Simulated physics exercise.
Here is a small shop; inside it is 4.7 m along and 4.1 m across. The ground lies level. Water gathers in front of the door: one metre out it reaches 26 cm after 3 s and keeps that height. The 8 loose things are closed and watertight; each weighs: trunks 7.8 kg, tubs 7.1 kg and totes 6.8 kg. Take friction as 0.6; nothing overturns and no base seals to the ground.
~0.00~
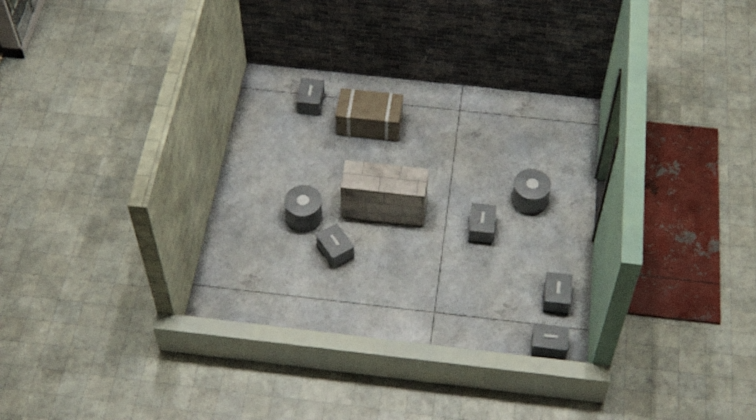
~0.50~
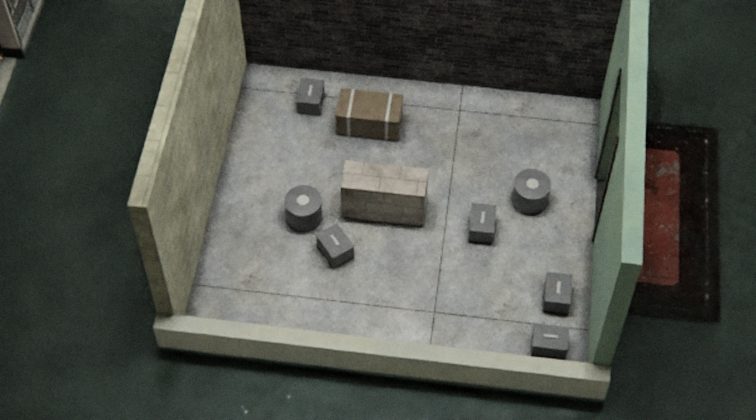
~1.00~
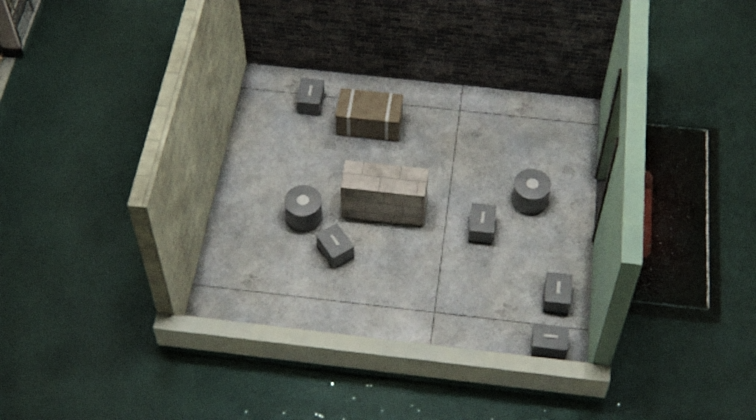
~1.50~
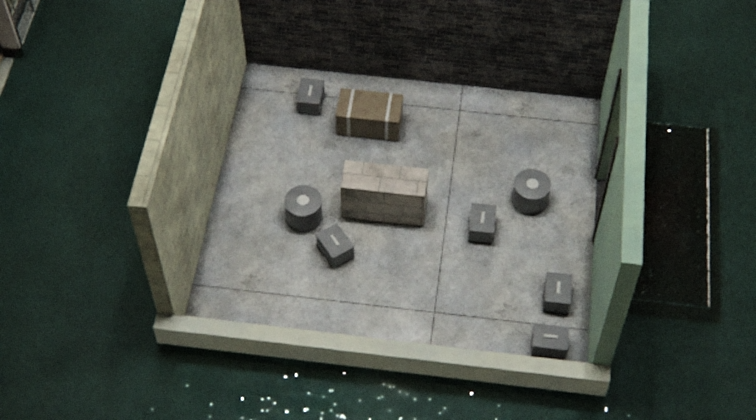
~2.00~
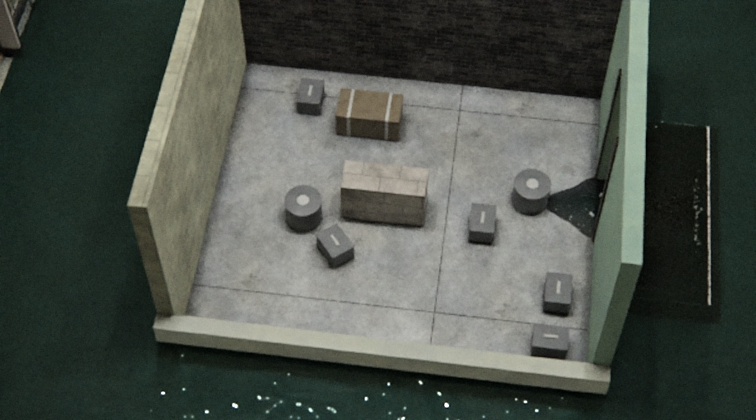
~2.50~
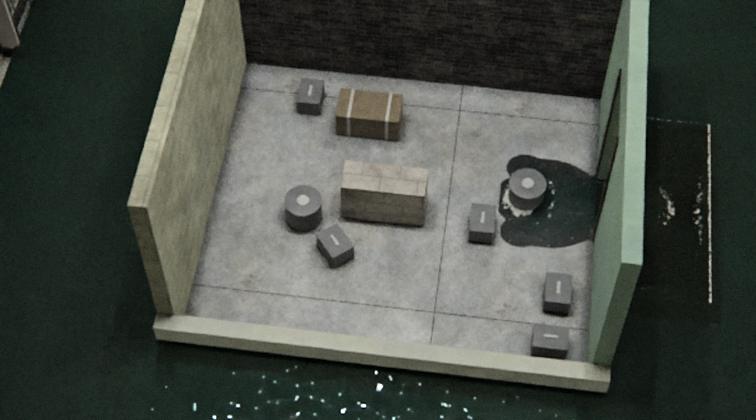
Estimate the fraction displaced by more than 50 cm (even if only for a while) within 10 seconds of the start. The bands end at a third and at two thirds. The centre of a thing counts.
That comes to from one to two thirds.
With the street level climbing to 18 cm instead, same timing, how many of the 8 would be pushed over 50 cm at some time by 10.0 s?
Then 3.
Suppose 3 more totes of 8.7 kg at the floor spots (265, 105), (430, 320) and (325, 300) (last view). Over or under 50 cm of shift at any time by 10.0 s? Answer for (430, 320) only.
Answer: Short of it.
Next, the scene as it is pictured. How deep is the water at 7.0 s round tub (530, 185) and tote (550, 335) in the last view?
Roughly 4 and 1 cm.
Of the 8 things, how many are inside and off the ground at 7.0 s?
At that moment 2.
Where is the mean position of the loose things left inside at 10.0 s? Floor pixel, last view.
Near (360, 252).
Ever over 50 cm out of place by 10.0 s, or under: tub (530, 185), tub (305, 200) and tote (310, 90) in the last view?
In turn: Over, short of it, more.
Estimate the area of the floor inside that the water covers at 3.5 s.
Roughly 5.5 m2.
After 3.5 s 1 of 8 are over 50 cm from their spots; 0 afloat.
After 4.5 s 2 of 8 are over 50 cm from their spots; 0 afloat.
After 7.0 s 4 of 8 are over 50 cm from their spots; 2 afloat.
After 10.0 s 4 of 8 are over 50 cm from their spots, and 4 have been at some point; 6 afloat.
